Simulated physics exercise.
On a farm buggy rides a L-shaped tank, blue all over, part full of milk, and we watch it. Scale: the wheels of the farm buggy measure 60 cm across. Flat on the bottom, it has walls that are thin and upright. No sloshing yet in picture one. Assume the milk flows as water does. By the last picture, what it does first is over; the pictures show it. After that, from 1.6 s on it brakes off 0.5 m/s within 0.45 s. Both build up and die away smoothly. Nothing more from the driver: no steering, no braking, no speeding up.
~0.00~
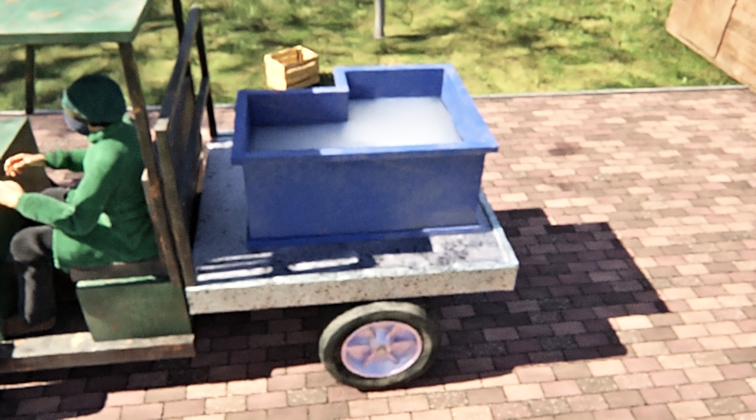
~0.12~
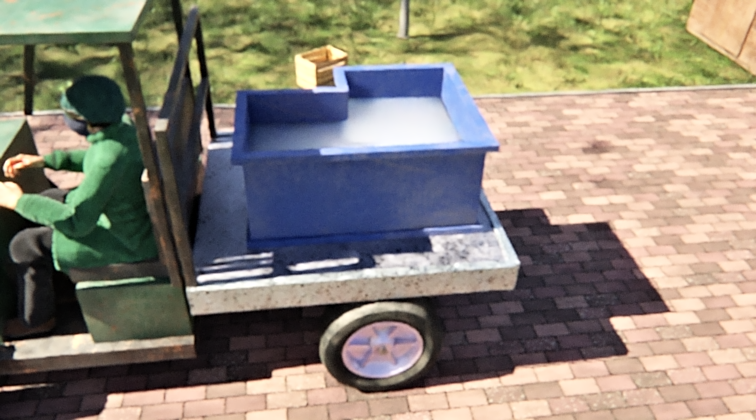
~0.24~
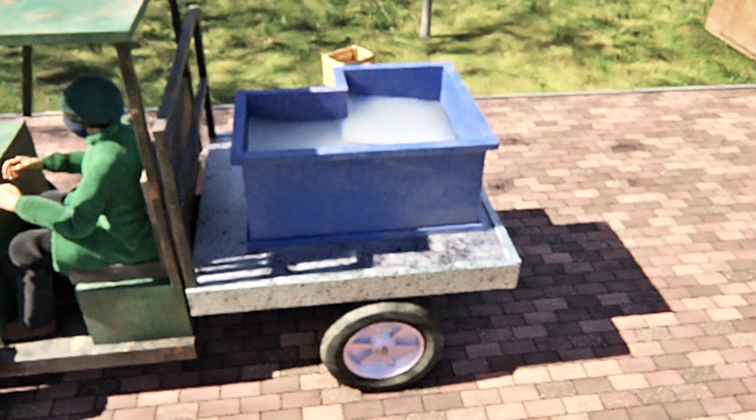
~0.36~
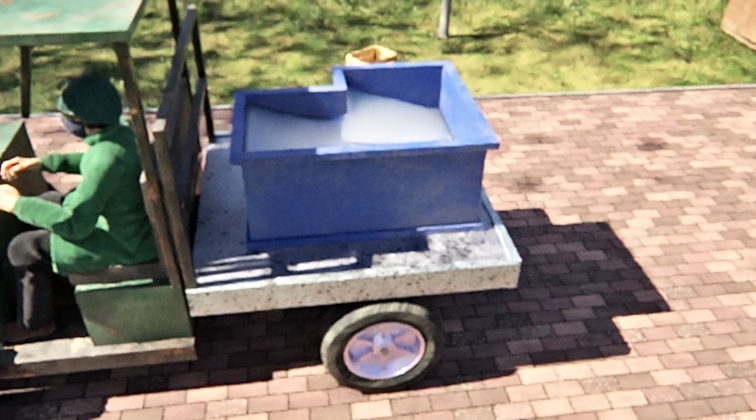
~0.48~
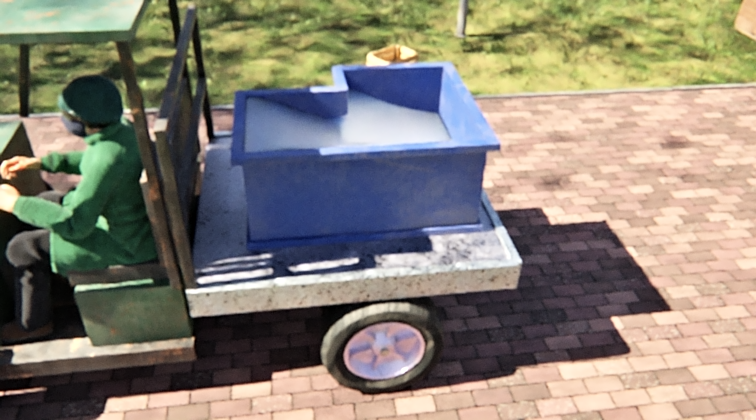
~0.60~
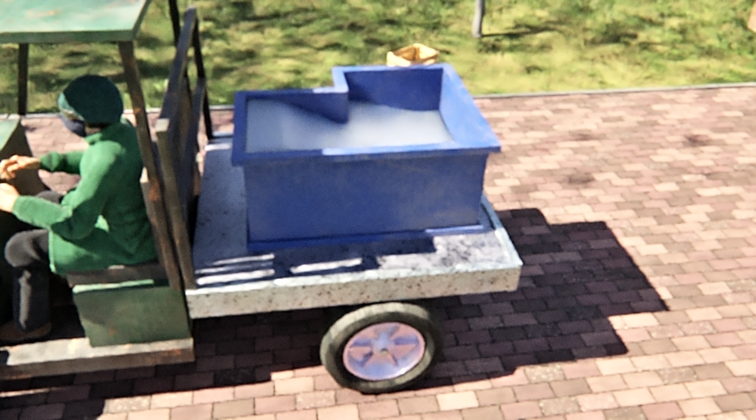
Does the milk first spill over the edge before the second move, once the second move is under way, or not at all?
It spills once it is under way.
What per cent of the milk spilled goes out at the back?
It comes to about 0 per cent of the spill.
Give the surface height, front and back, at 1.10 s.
Front reads 24 centimetres, back reads 36 centimetres.
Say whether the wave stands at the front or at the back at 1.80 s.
It stands at the forward side.
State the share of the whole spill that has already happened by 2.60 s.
Around 90 percent of it.
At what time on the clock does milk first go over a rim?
Roughly 2.2 seconds.
After 1.10 s it stands 37 cm high behind and 24 cm in front; all of it is still inside.
After 1.80 s it stands 23 cm high behind and 40 cm in front; all of it is still inside.
After 2.60 s it stands 33 cm high behind and 28 cm in front; 1 per cent has gone over the front.
After 5.04 s 2 per cent has gone over the front; the first of it left at about 2.20 s, and the second move began at 1.6 s.
